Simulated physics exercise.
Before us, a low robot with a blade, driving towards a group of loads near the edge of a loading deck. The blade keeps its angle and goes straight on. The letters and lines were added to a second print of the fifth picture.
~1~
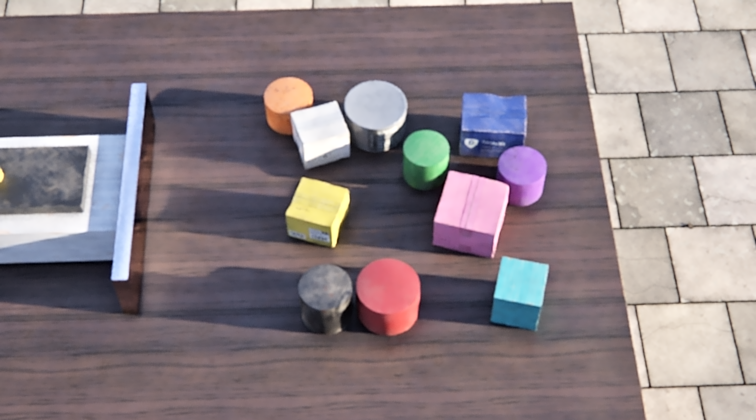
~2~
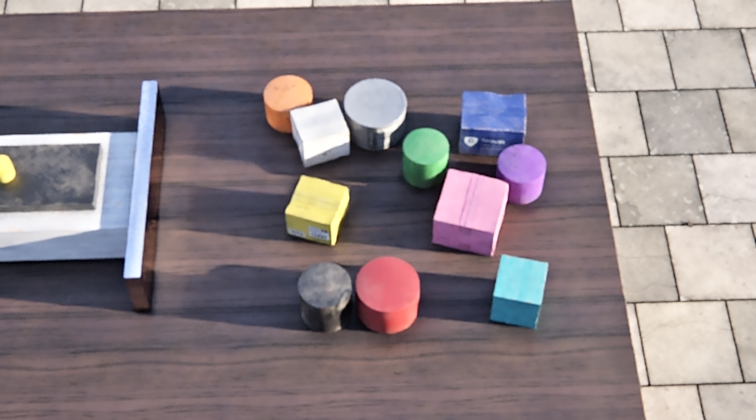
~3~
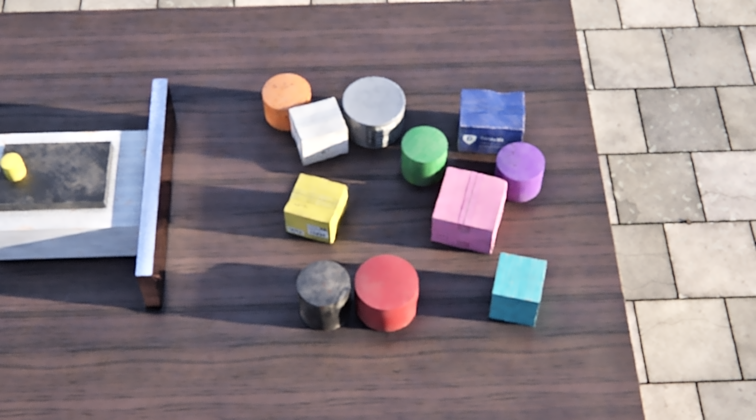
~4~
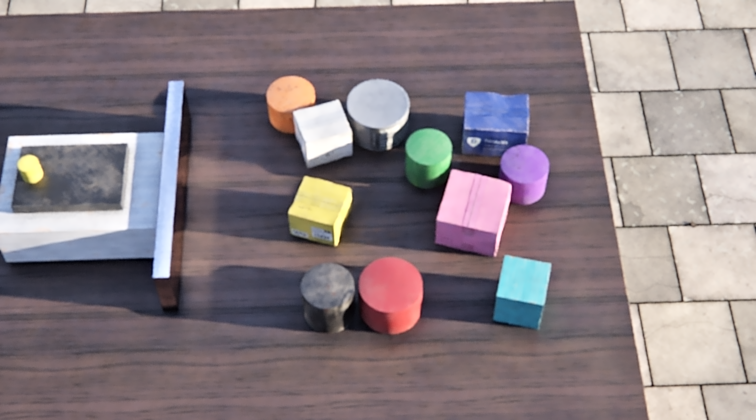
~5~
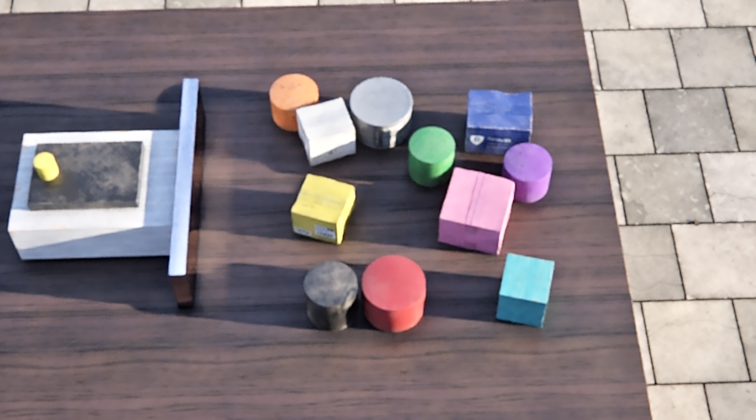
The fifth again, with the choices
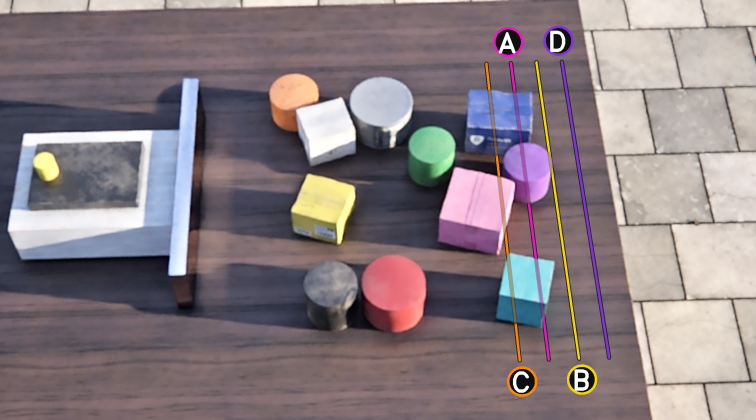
A low machine with a wide blade moves slowly right toward colourful blocks and cylinders.
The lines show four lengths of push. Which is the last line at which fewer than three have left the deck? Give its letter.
No farther than A.
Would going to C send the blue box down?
No.
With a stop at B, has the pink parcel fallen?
Yes.
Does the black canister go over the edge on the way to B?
By then, no.
On the marked copy, A at (528, 199); B at (556, 198); C at (502, 199); D at (583, 197).
Taking A. A third of the way, robot (219, 170); orange canister (337, 95); black canister (343, 298).
Two thirds of the way, robot (343, 167); blue box (518, 120); pink parcel (521, 215).
When it is over, robot (440, 164); blue box over the edge; pink parcel (615, 210); one fallen.
As for the rest, B drops three; C is within the limit but short; D drops three.
